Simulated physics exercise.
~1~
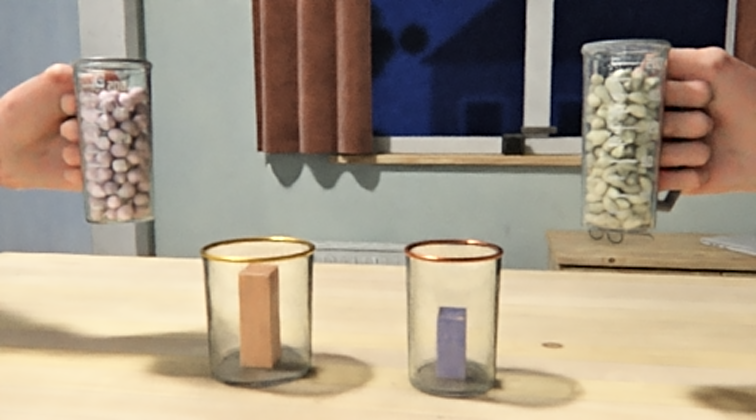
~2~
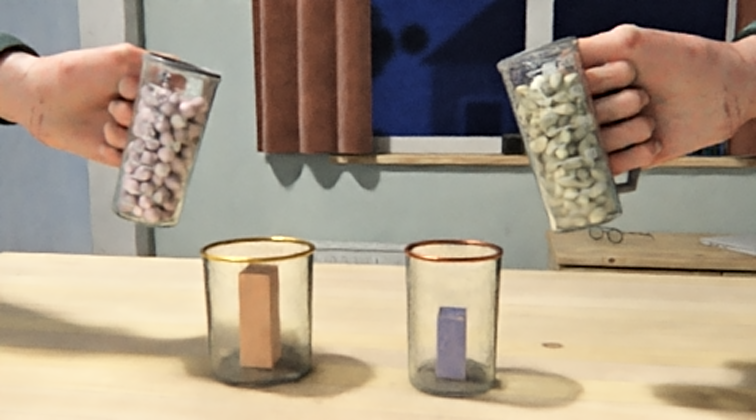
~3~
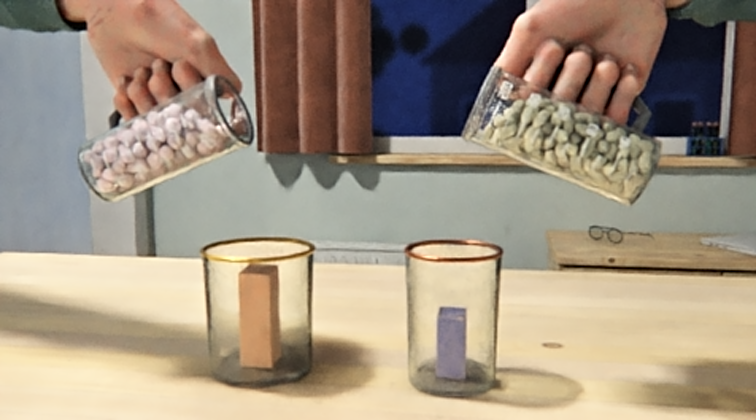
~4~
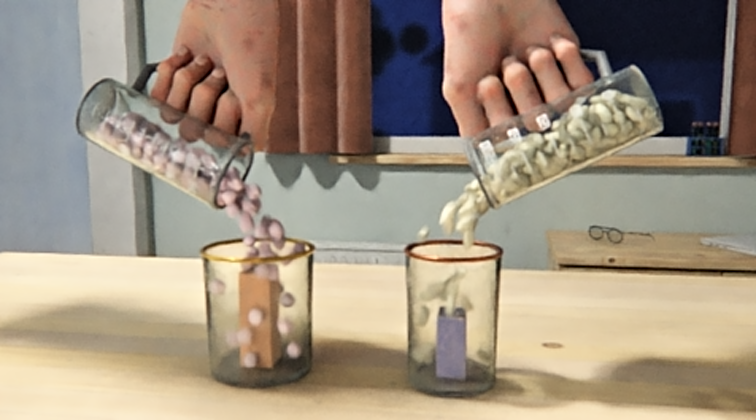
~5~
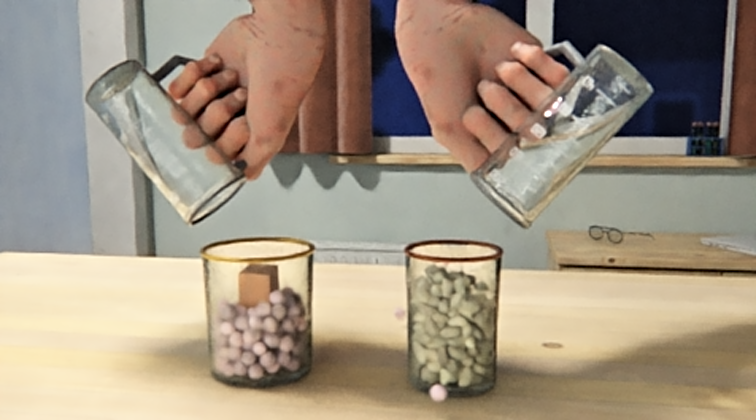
At the start, two hands hold up clear mugs, one full of pinkish round pieces on the left and one full of pale green pieces on the right, above two glasses on a wooden table. A tall orange block stands in the left glass and a shorter purple block in the right. The hands bring the mugs inward and tip them onto their sides. Both loads then tumble into the glasses around the blocks. Finally, the mugs are empty, the orange block's top still shows, the purple block is buried, and a stray pink piece lies on the table.
